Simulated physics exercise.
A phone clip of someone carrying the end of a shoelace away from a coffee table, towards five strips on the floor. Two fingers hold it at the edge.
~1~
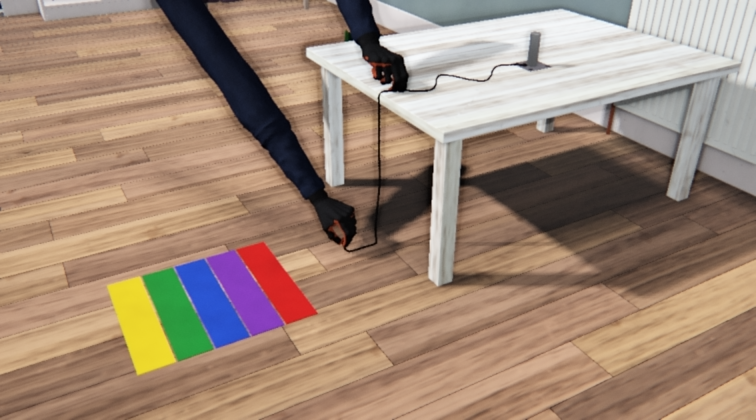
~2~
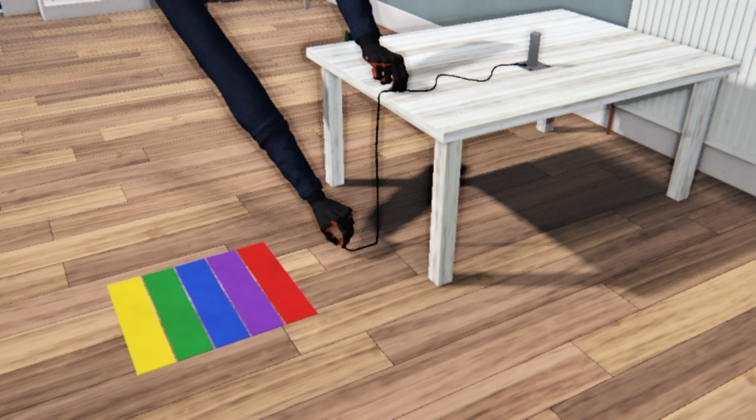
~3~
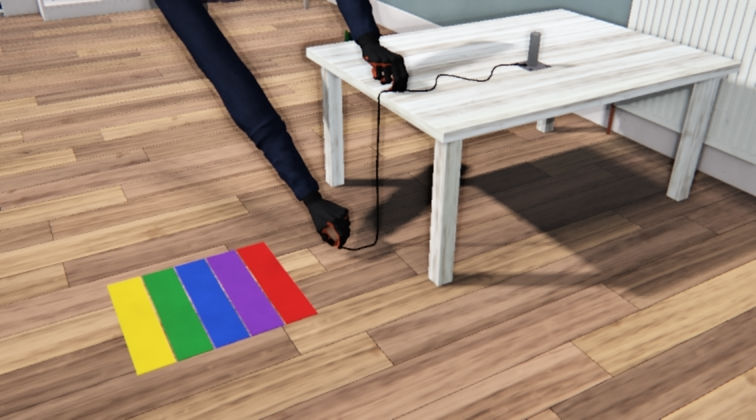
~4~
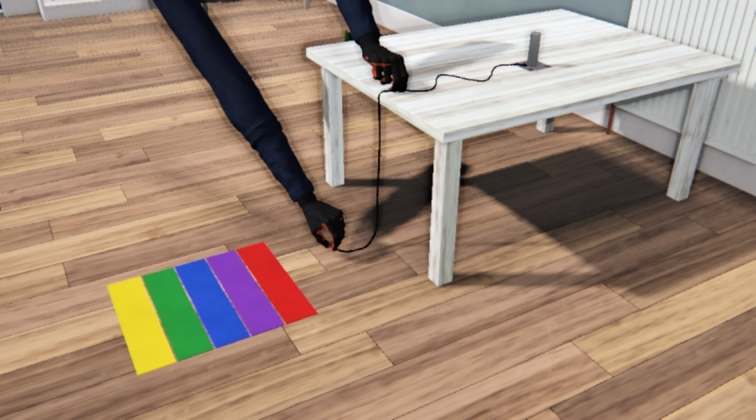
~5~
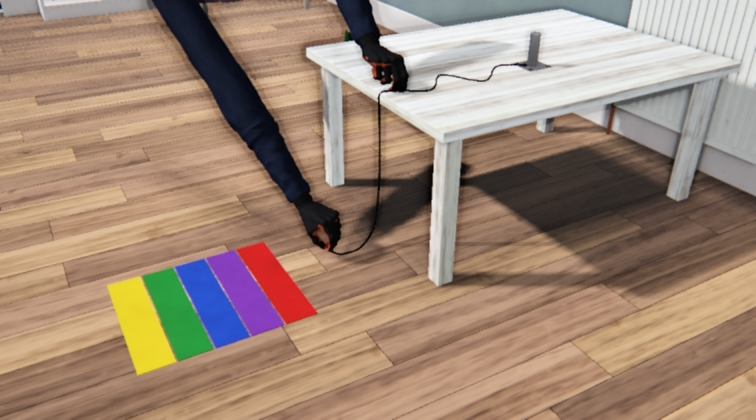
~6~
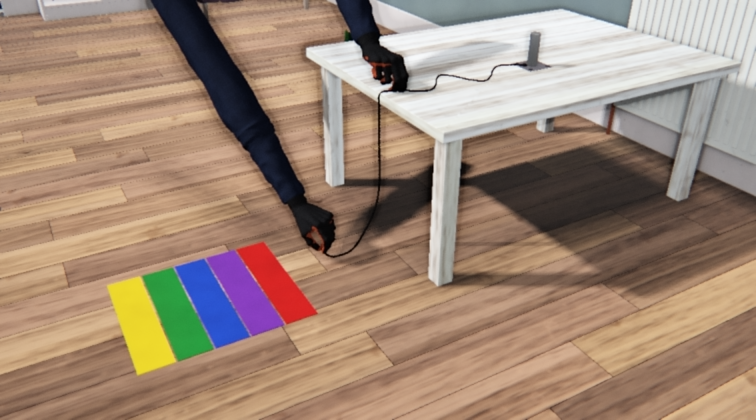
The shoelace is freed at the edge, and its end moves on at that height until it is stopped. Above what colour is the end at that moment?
The green one.
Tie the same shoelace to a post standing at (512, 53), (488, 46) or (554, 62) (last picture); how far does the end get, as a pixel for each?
Try by try, around (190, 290), (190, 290) and (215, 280).
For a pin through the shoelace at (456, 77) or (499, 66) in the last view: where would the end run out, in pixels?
Near (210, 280) and (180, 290).
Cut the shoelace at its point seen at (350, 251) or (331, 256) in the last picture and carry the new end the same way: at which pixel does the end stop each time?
Near (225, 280) and (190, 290).
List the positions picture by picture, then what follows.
The first frame shows end (343, 243); red (292, 304); purple (259, 315); blue (224, 326); green (188, 338); yellow (150, 351).
The second frame shows end (340, 244); shoelace through (497, 67) (465, 79) (434, 87) (379, 105) (377, 171) (378, 230).
The third frame shows end (337, 245).
The fourth frame shows end (331, 247); shoelace through (497, 67) (465, 79) (434, 87) (379, 105) (379, 171) (376, 230).
The fifth frame shows end (327, 248).
The sixth frame shows end (321, 250); shoelace through (497, 67) (465, 79) (434, 87) (379, 105) (380, 170) (365, 230).
A little later, end near (236, 275); over purple.
Next, end near (195, 287); over blue.
When it is tight, end near (171, 294); over green. It halts on the green strip.
